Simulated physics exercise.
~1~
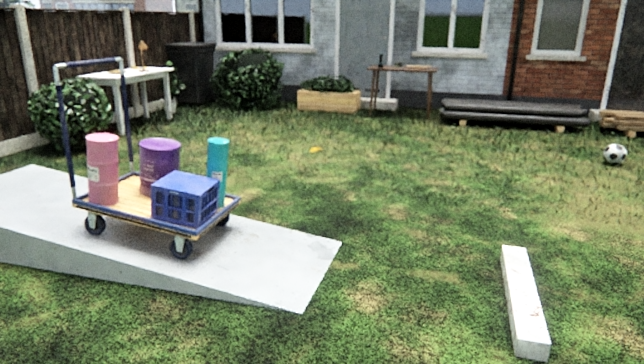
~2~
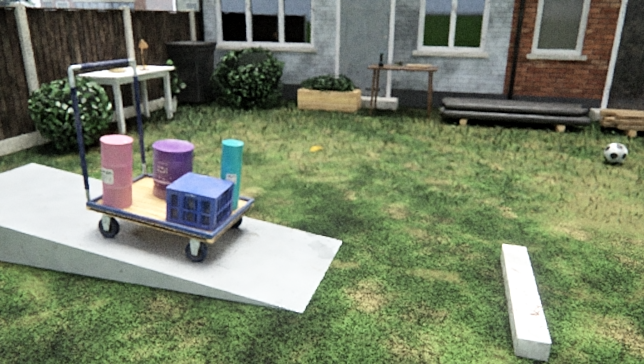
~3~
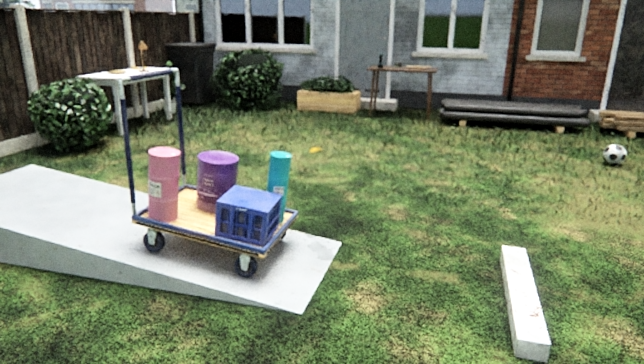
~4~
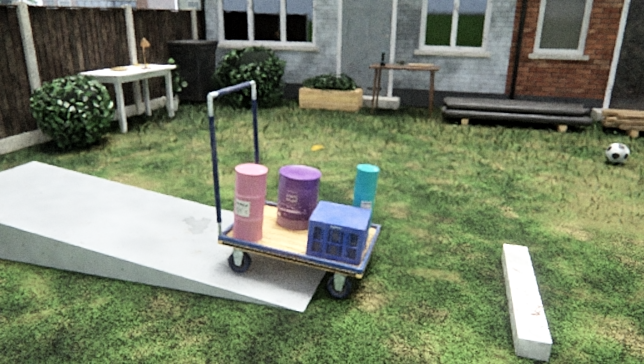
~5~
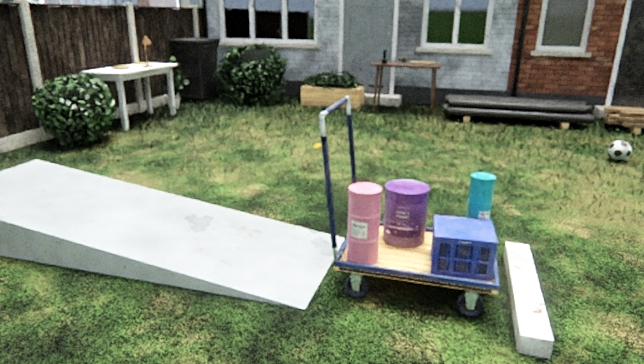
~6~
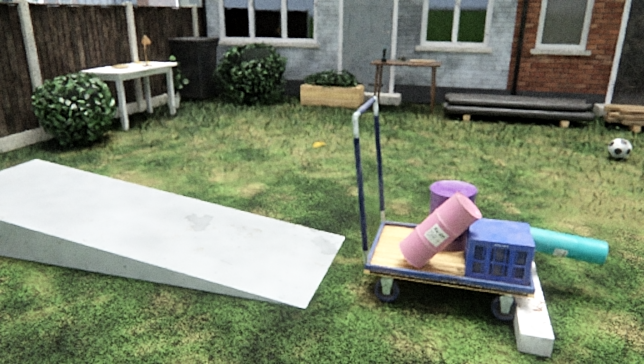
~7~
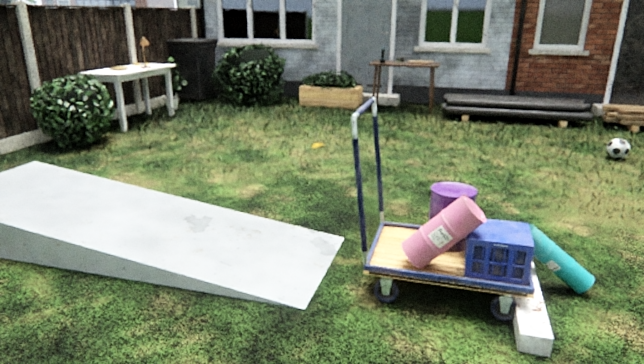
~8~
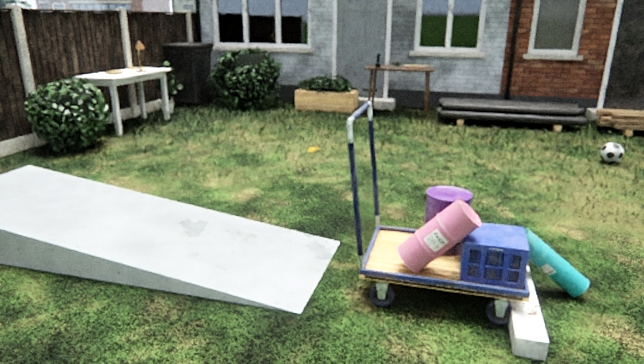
A blue-framed trolley carrying a pink canister, a purple pail, a turquoise canister and a blue crate rolls down a pale ramp in a grassy garden, seen from slightly above by a gently swaying camera. A brick house stands behind, with a football at the far right. The trolley leaves the ramp, crosses the grass rightward and stops abruptly at a white kerb. The turquoise canister topples over the front edge, while the pink canister tips against the crate. Finally, the turquoise one rests upside down, slanting against the trolley, the pink one leans on deck, and the pail stays upright.
